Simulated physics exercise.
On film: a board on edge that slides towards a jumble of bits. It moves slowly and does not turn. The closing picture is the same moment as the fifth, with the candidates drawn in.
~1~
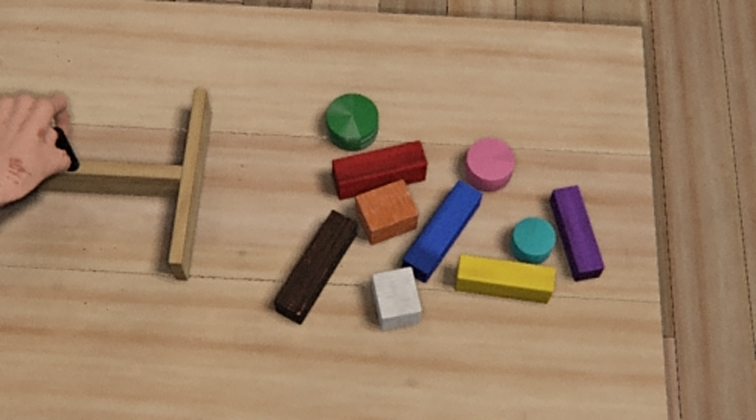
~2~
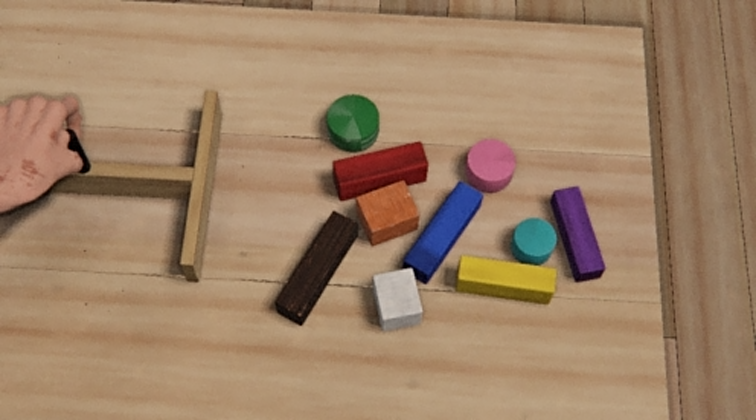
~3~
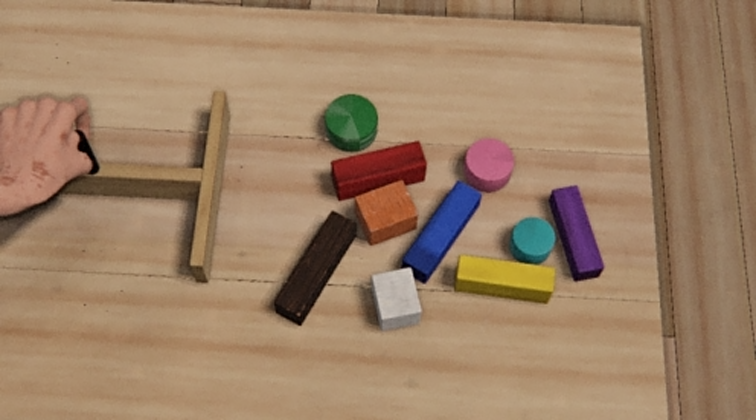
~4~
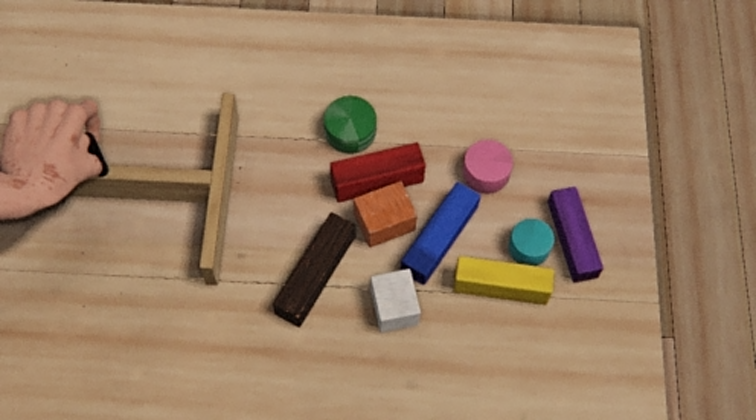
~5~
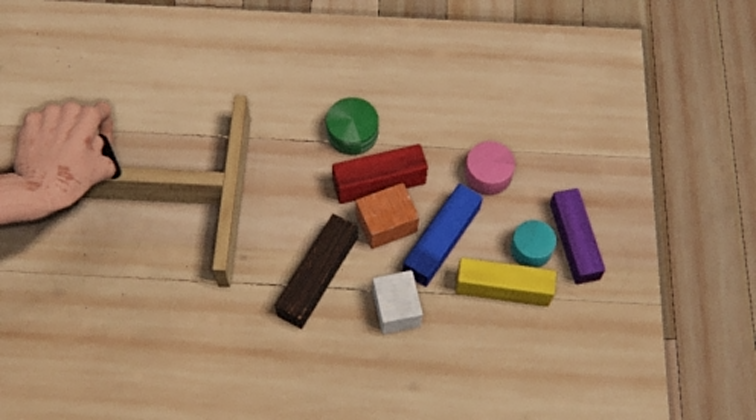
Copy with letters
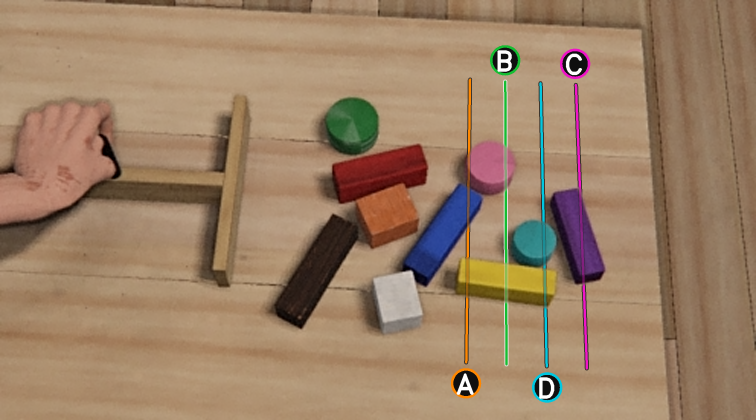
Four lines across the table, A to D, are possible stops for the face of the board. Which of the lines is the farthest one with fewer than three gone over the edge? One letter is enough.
As far as mark D.
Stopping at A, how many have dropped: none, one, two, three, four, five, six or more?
By then, none.
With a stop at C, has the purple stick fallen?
By then, yes.
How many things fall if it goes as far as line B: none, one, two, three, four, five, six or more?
In all, none.
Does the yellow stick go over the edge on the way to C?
By then, yes.
On the copy, A at (468, 212); B at (506, 214); C at (581, 217); D at (543, 216).
On D. First, board (342, 185); green tin (380, 128); black bar (359, 276).
Then, board (456, 190); purple stick (604, 230); yellow stick (576, 281).
Finally, board (544, 195); purple stick over the edge; yellow stick over the edge; two fallen.
By contrast, A is within the limit but short; B is within the limit but short; C drops four.
